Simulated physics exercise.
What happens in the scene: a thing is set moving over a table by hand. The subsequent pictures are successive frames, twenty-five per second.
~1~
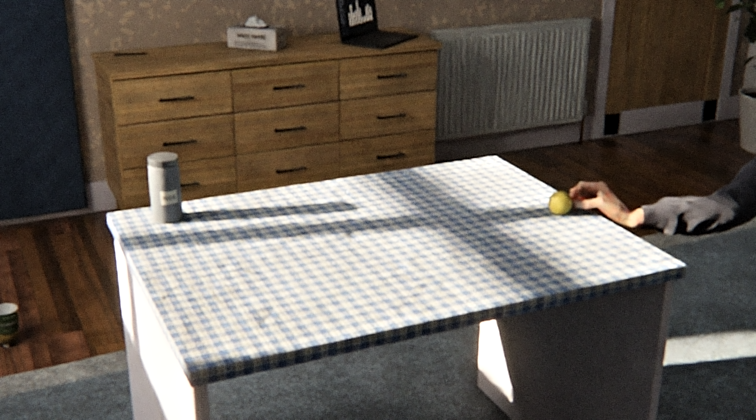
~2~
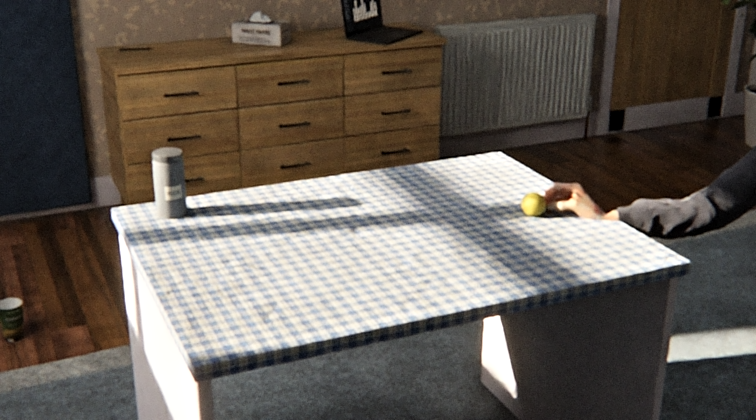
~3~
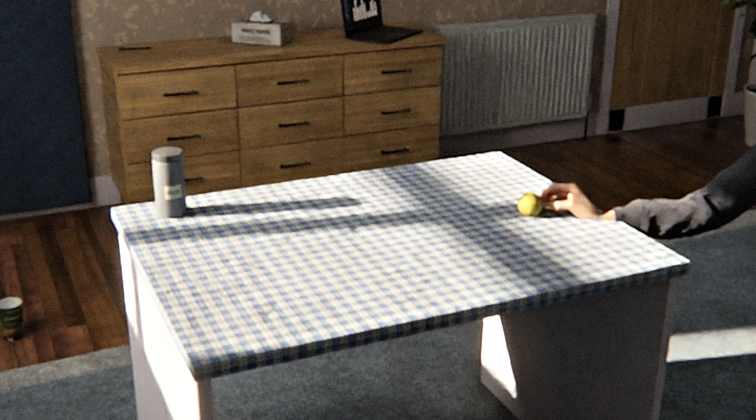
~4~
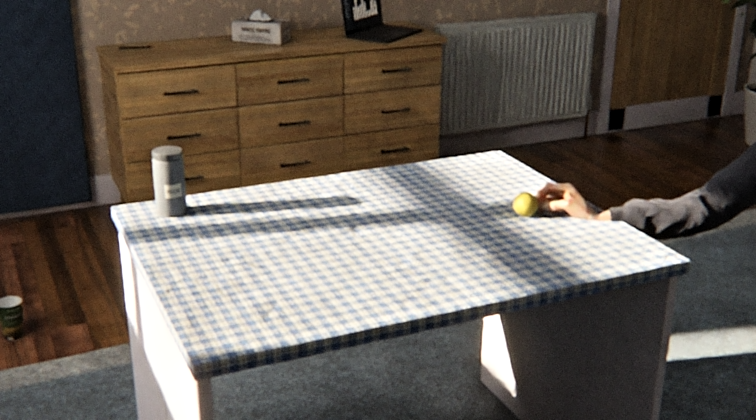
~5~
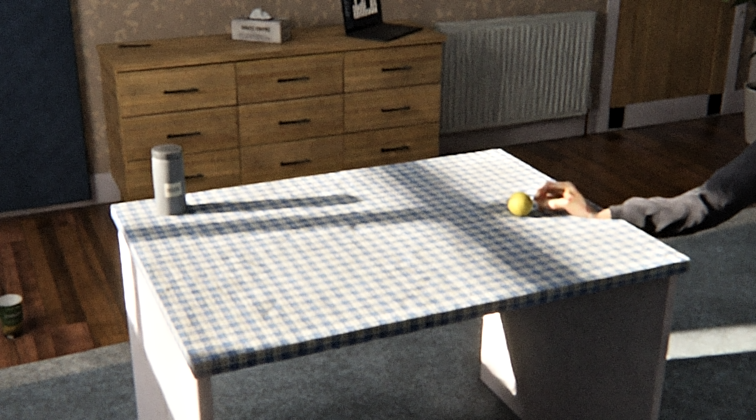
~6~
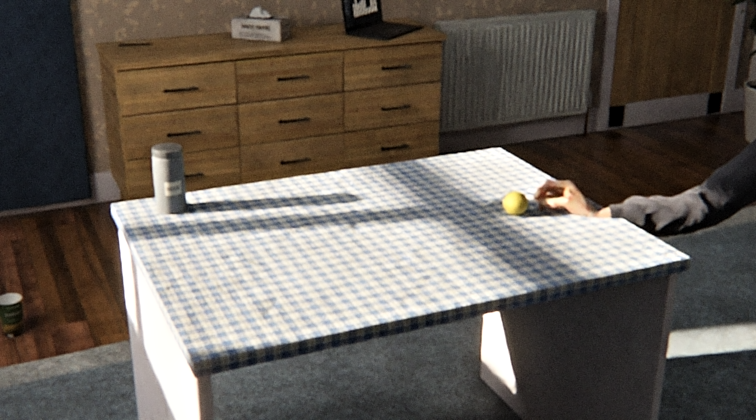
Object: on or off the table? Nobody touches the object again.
It will fail to leave the table.
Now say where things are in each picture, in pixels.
In the first frame, under the hand; yellow lemon (560, 203).
In the second frame, under the hand; yellow lemon (534, 204).
In the third frame, under the hand; yellow lemon (530, 204).
In the fourth frame, yellow lemon (526, 204).
In the fifth frame, yellow lemon (520, 204).
In the sixth frame, yellow lemon (516, 203) rolled a little.
Then, 0.20 s after the last picture, yellow lemon rolled about its own width near (495, 207).
Then, 0.40 s after the last picture, yellow lemon rolled well along near (481, 209).
At rest, moved from the start, yellow lemon. Seen from the same camera at the end, yellow lemon near (471, 211).
